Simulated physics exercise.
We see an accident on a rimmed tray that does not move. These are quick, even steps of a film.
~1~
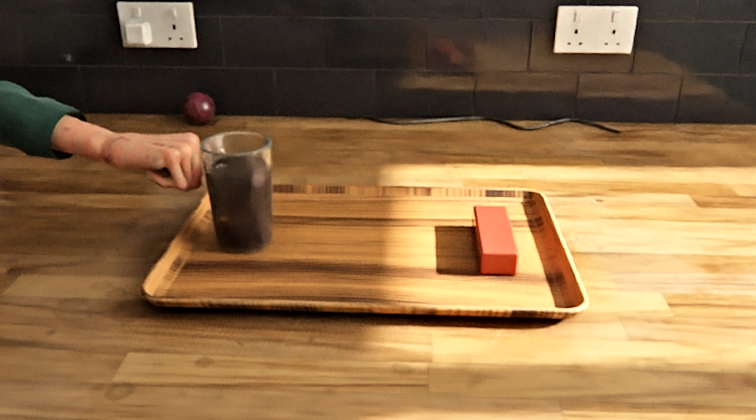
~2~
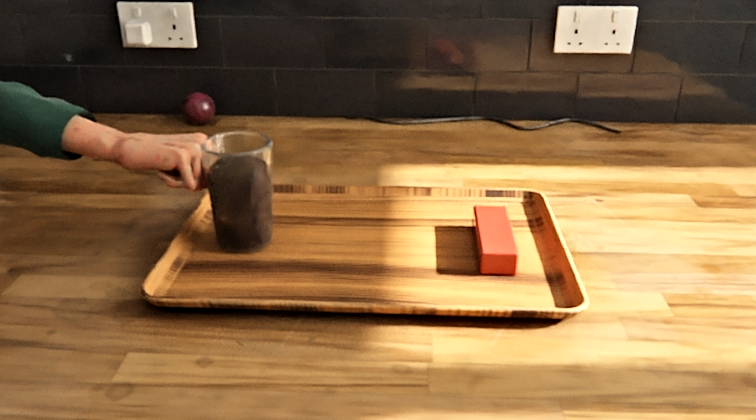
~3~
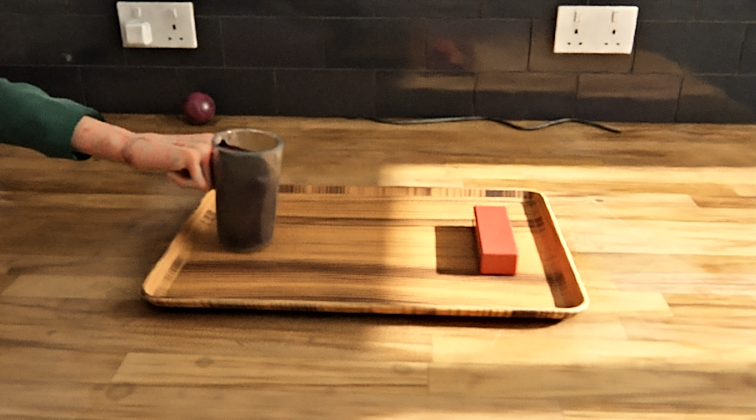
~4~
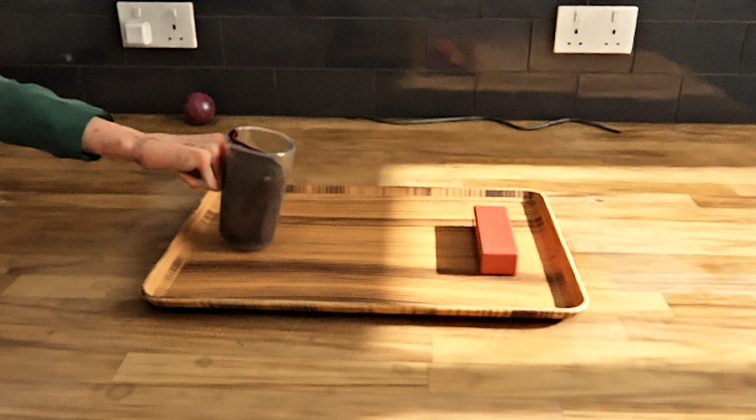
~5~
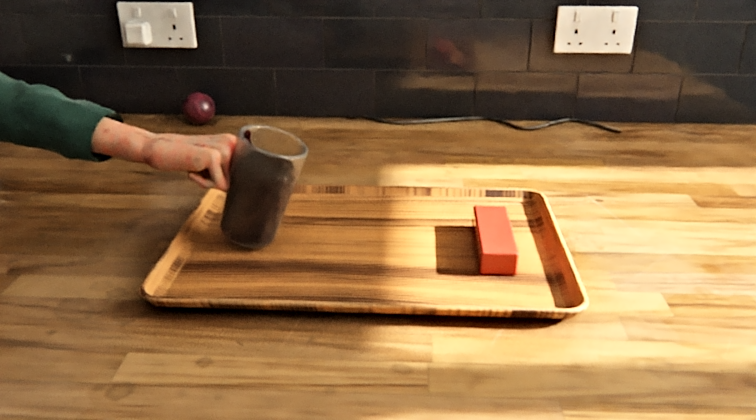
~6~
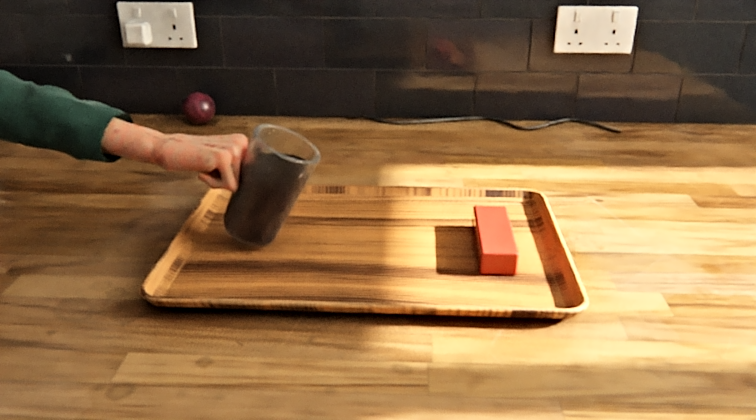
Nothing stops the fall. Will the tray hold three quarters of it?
As it turns out, less than a quarter leaves the tray.
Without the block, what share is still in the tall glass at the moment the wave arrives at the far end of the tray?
Roughly 55 in a hundred.
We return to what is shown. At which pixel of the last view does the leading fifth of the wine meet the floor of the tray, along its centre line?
Near (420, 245).
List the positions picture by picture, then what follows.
Tilt 0°; right rim (269, 145); surface from (210, 163) to (268, 164); the tray's far rim is at (562, 241); a block is fixed to the tray further along, in the first frame.
Tilt 0°; right rim (269, 145); surface from (210, 163) to (268, 164), in the second frame.
Tilt 6°; right rim (281, 147); surface from (219, 142) to (276, 169), in the third frame.
Tilt 12°; right rim (293, 149); surface from (229, 141) to (285, 169), in the fourth frame.
Tilt 19°; right rim (305, 153); surface from (238, 161) to (296, 167), in the fifth frame.
Tilt 26°; right rim (317, 159); surface from (245, 169) to (309, 165), in the sixth frame.
A moment on, the tall glass lies on its side and 97 per cent is in the glass, 0 on the tray and 3 above or beyond its rim.
Next, the tall glass lies on its side and 58 per cent is in the glass, 24 on the tray and 18 above or beyond its rim.
Then the tall glass lies on its side and 33 per cent is in the glass, 44 on the tray and 23 above or beyond its rim.
Later the tall glass lies on its side and 18 per cent is in the glass, 73 on the tray and 9 above or beyond its rim.
At rest 91 per cent is held by tray and glass, 9 is off the tray.
